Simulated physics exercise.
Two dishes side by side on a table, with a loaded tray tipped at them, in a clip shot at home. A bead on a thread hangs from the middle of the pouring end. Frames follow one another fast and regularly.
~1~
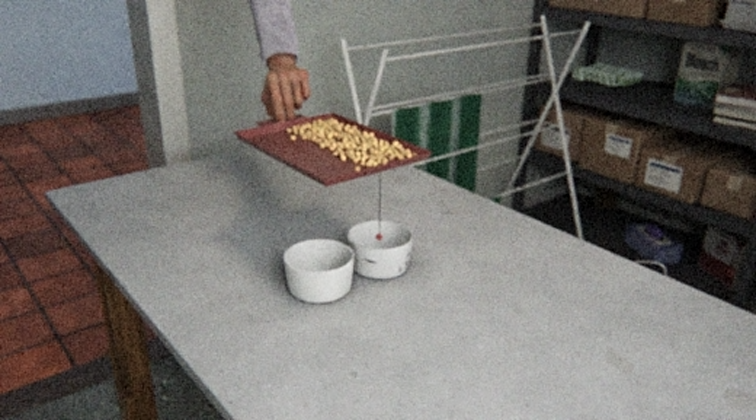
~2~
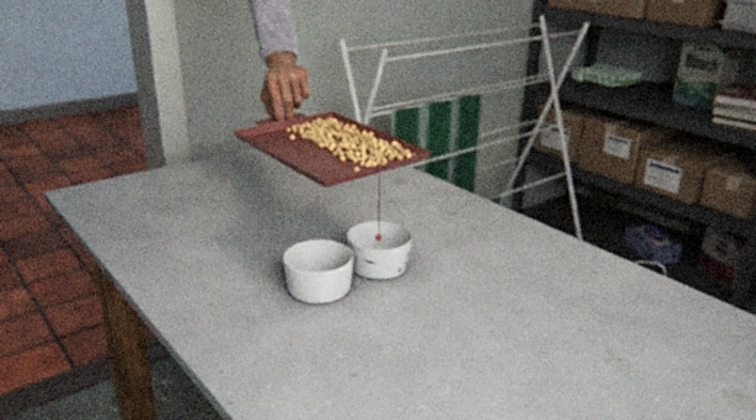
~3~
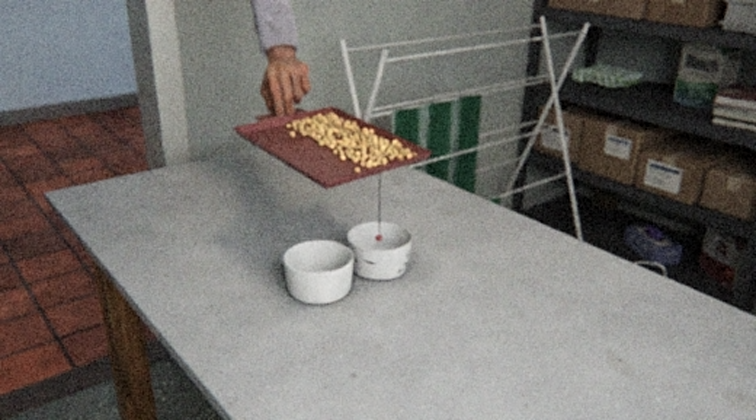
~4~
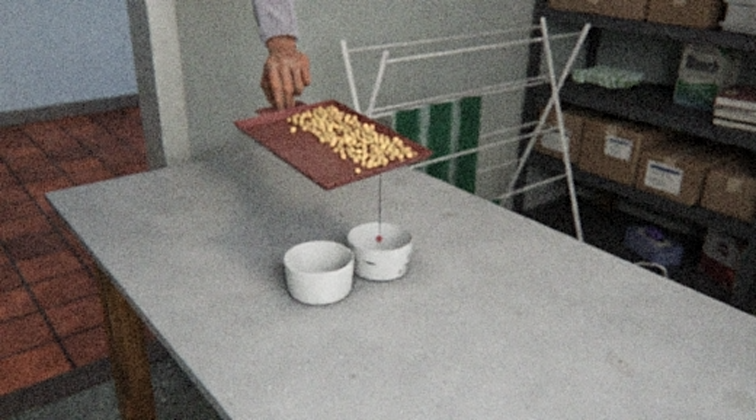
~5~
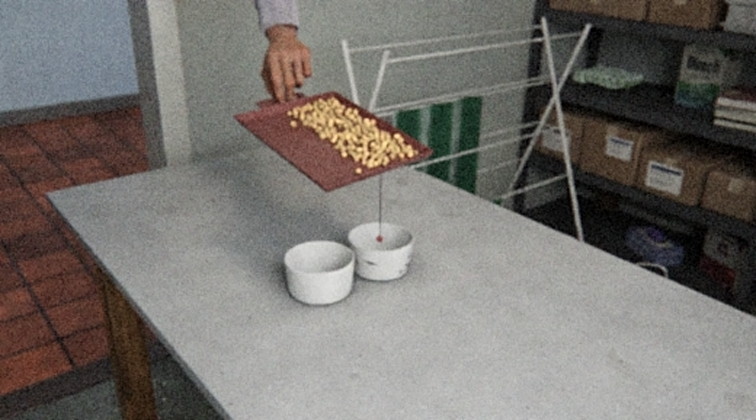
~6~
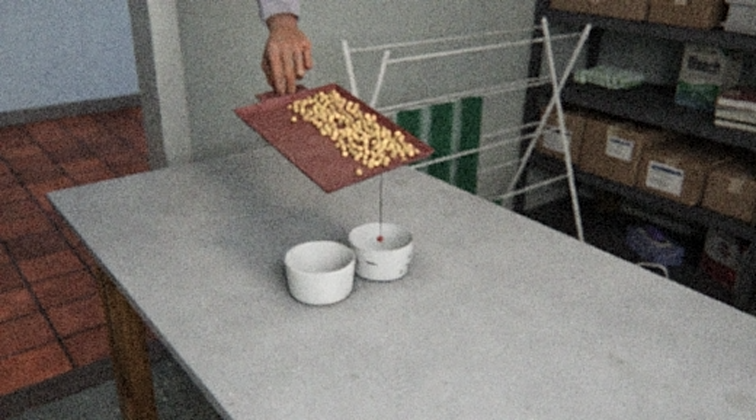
A hand held a dark red tray of dried chickpeas above two white dishes on a gray table and slowly raised its back end, tilting it slightly more while the chickpeas stayed on it.
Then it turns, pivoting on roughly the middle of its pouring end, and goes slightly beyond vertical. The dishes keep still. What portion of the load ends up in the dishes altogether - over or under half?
Under.
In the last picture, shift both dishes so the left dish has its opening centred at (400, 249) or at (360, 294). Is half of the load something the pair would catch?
The first time it's lower than half, the second time lower than half.
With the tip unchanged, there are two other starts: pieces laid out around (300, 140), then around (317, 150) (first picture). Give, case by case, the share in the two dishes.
30 and 30 per cent.
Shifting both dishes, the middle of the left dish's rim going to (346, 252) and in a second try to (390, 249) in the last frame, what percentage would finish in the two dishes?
About 30 and 20 per cent.
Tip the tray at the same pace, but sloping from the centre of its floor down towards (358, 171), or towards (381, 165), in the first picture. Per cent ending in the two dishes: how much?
I'd say roughly 10 percent with the first slope, 0 percent with the other.
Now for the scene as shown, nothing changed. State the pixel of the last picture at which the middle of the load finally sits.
I'd mark it at roughly (346, 304).
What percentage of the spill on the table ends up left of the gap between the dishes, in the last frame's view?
40 per cent, about.
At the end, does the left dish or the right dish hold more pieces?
Of the two, the left-side one is the fuller.
Shortly afterwards, tray tipped steeply; near two thirds on the tray; only a few in the left dish; near a quarter outside both; a little in the air.
Next, tray tipped right over; near a third in the left dish; only a few in the right dish; near two thirds outside both.
Some moments later, tray tipped past a quarter turn; near a third in the left dish; only a few in the right dish; near two thirds outside both.
In the end, tray tipped past a quarter turn; near a third in the left dish; only a few in the right dish; near two thirds outside both.
